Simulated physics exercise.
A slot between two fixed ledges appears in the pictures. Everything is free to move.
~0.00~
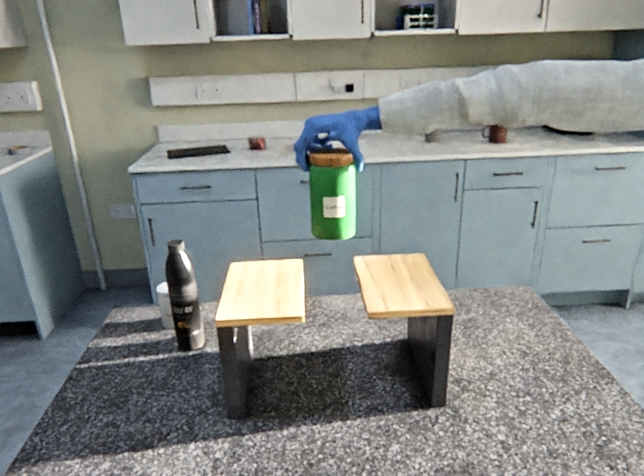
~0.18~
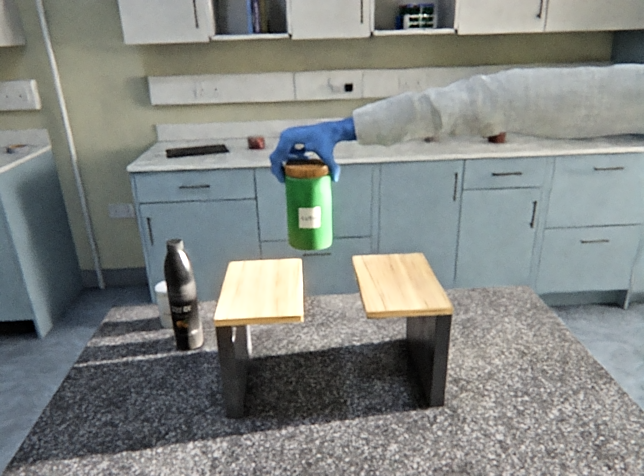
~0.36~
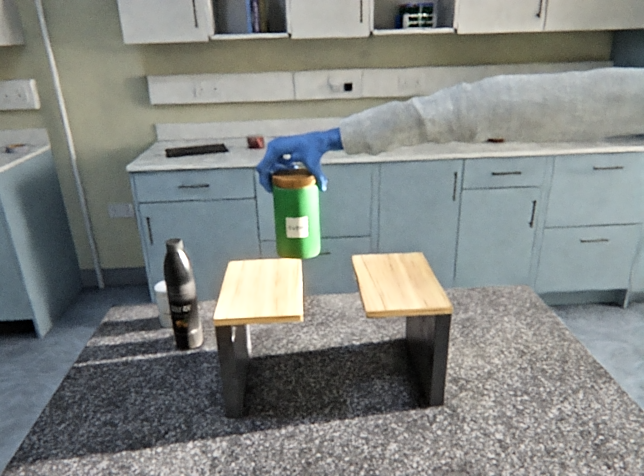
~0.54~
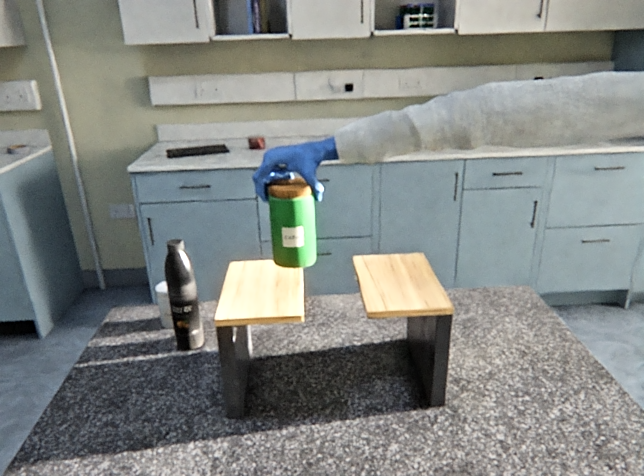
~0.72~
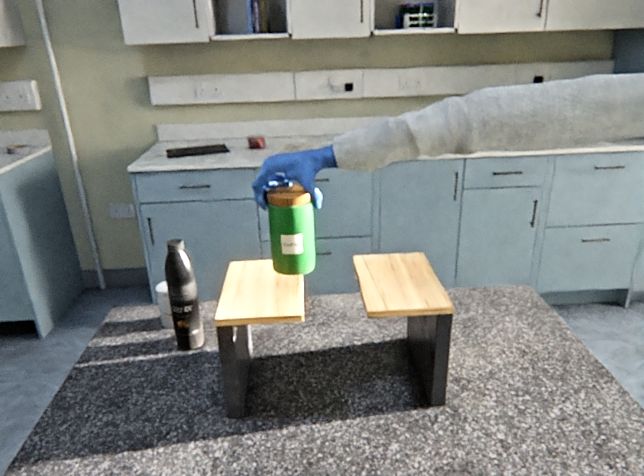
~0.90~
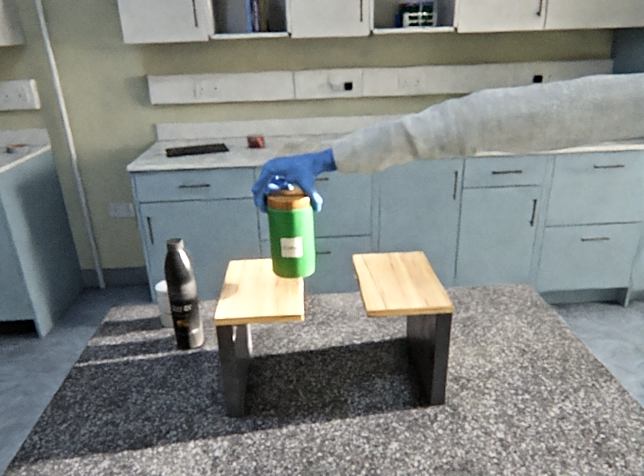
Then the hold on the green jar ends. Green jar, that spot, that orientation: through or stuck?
Stuck.
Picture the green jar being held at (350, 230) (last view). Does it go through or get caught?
Let go there, it does not get through.
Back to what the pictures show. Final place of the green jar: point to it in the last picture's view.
End position, last frame: About (292, 247).
By 1.22 s, green jar moved a little near (292, 247).
By 1.56 s, green jar resting near (292, 247).
When it is over (1.9 s), all 3 as before. End places, in pixels of the last picture, green jar near (292, 247). The jar stays on top.
